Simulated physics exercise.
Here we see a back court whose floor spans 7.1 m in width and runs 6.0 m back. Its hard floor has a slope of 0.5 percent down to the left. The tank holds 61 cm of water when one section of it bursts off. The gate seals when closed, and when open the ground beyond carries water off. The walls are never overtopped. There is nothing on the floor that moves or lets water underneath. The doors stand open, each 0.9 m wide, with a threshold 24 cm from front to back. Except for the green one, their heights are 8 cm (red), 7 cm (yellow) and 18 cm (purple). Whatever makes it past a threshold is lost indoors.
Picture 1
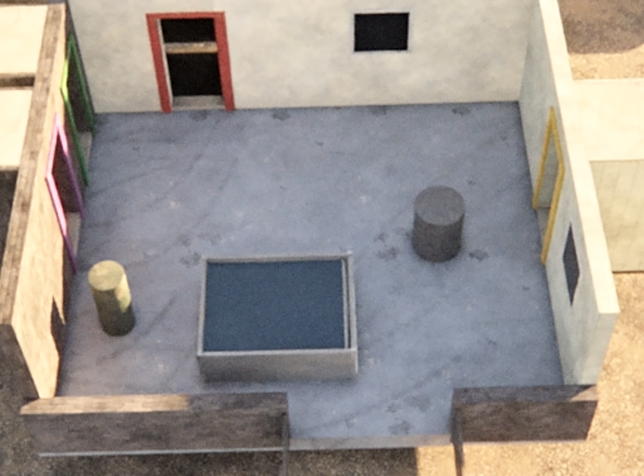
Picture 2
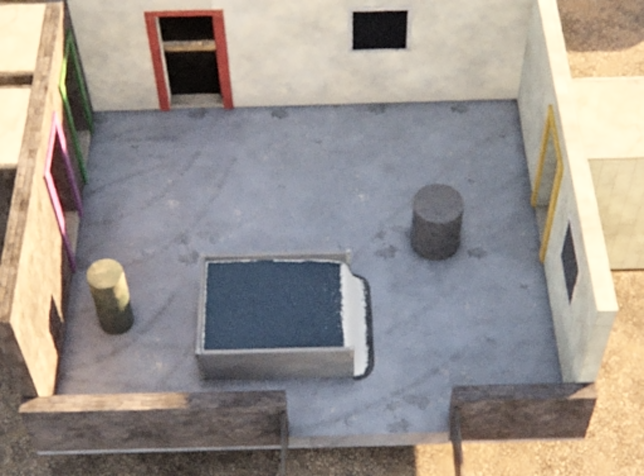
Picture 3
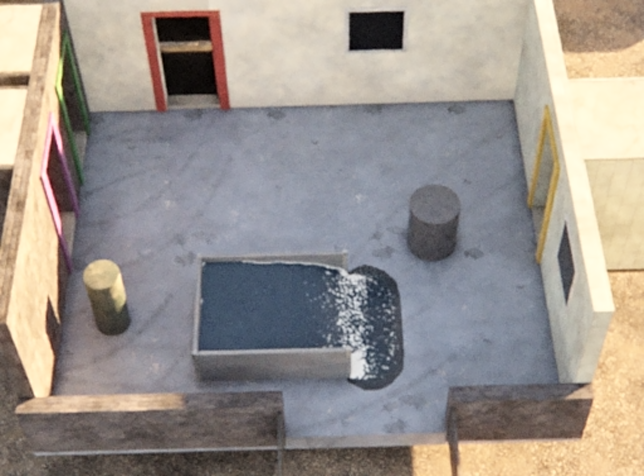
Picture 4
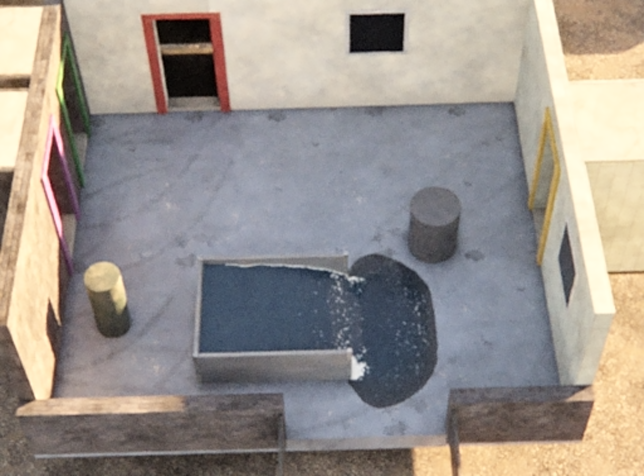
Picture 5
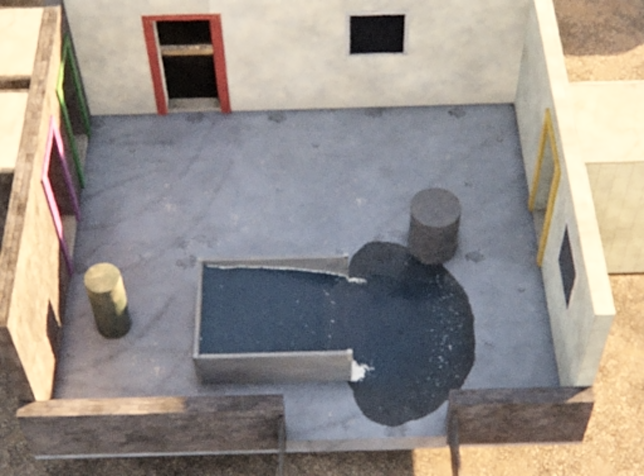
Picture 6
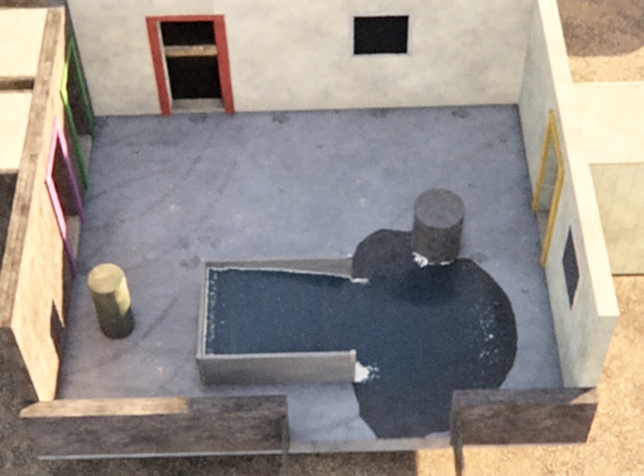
In the video, water in a rectangular tank in a walled courtyard starts pouring out through the tank's open right side, spreading across the grey floor in a widening dark pool that meets the dark grey cylinder and the front wall.
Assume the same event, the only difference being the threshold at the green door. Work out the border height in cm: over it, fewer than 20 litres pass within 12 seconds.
Border at about 6.5 cm.
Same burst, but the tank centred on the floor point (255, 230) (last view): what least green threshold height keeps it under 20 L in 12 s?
At least some 7.0 centimetres tall.
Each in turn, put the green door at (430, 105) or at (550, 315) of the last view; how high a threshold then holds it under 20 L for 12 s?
Roughly 9.0 cm for the first and 24 cm for the second.
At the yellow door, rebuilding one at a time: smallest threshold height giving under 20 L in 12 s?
For yellow: Close to 13.5 cm.
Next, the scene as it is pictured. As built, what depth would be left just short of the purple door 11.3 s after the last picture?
Lab note: Depth approx. 5.5 cm.
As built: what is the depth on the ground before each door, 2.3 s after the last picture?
Depths in cm - red: 0, yellow: 14, green: 0, purple: 0.
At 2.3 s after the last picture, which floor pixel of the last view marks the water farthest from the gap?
Somewhere near the pixel (515, 105).
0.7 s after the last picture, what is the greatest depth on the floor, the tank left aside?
Max depth: Around 30 cm.
Then, 0.7 s after the last picture water covers 20 % of the floor, deepest (30 cm) near (552, 341); it has not reached the green door.
Then, 2.3 s after the last picture water covers 35 % of the floor, deepest (26 cm) near (490, 342); it has not reached the green door.
Then, 11.3 s after the last picture water covers 90 % of the floor, deepest (8 cm) near (91, 149); 8 cm at the green door, 0 litres in over its 13 cm threshold.
At the green door as built, the water peaked near 11 cm, 7.9 s after the last picture.
Run again over the same 12 s with other heights there, 30 litres in over 5.5 cm, 10 litres over 7.5 cm. The limit of 20 litres is kept from about 6.5 cm up.
